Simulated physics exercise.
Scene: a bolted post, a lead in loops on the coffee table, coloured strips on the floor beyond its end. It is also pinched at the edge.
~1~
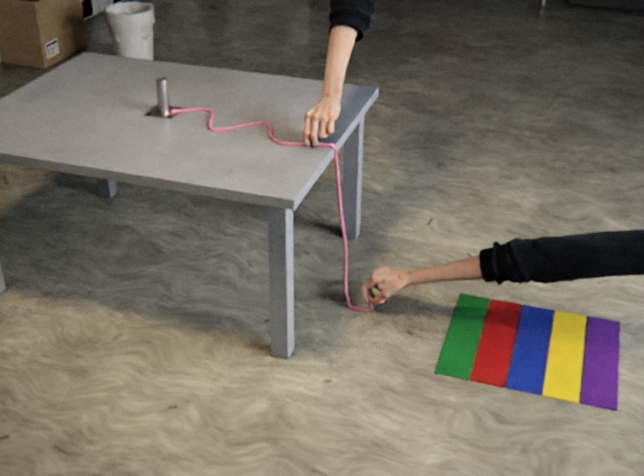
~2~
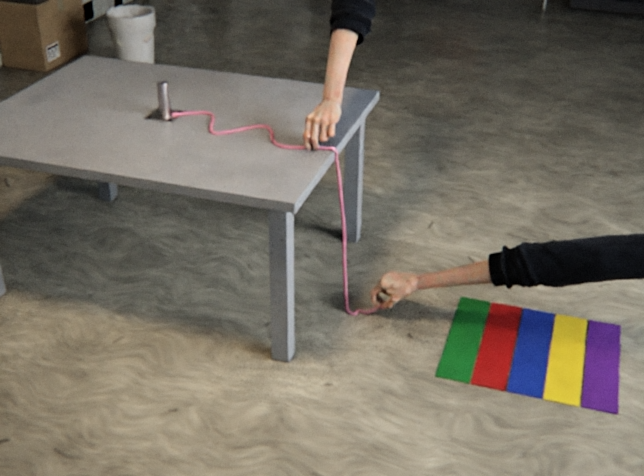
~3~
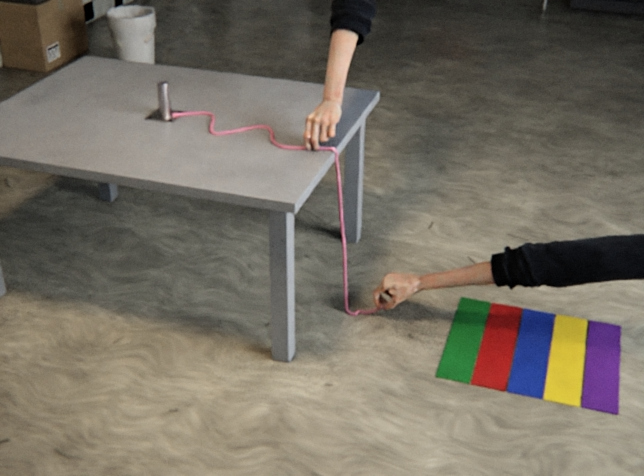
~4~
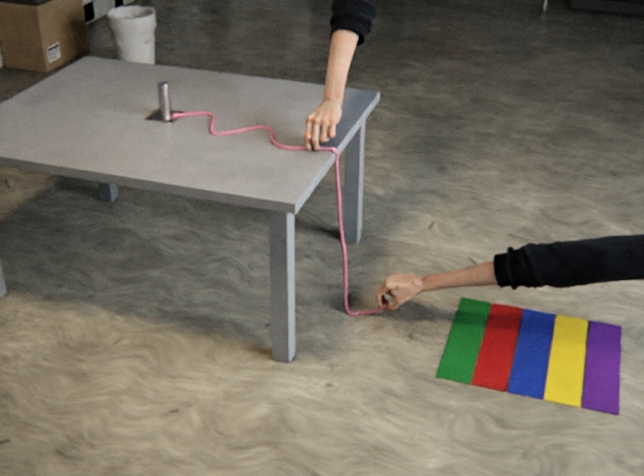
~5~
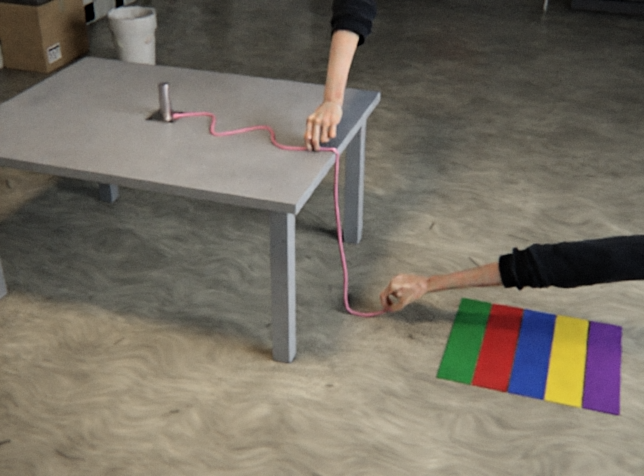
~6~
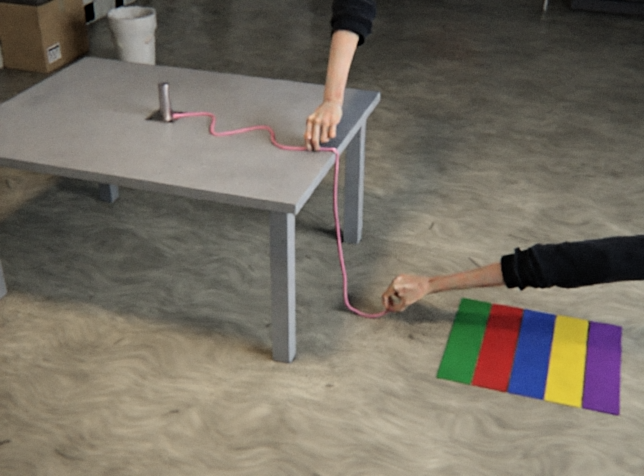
Two dark-sleeved arms reach into a room with a grey floor, seen from a raised, almost unmoving view, one hand pressing a pink cord at a grey table's right edge, the other gripping its lower end near the floor. The cord winds from a metal post across the tabletop, with green, red, blue, yellow and purple strips at lower right. The lower hand slides slightly right, drawing the cord's end along, while the upper hand stays put.
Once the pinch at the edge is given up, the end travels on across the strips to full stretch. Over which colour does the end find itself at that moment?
I would say over yellow.
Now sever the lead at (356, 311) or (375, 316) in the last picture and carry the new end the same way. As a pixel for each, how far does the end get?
In turn, around (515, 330) and around (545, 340).
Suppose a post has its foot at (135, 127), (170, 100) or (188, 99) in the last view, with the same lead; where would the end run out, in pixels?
(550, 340), (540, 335) and (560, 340), roughly.
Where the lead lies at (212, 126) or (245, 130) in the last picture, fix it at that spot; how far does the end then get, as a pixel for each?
The two answers, in sequence: (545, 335) and (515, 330).
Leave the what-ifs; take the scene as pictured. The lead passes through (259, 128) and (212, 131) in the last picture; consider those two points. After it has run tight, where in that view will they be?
The first finishes about (296, 141) and the second about (244, 131).
Soon after, end near (502, 330); over red.
Then, end near (545, 338); over blue.
At full stretch, end near (571, 343); over yellow. It gets as far as the yellow strip.
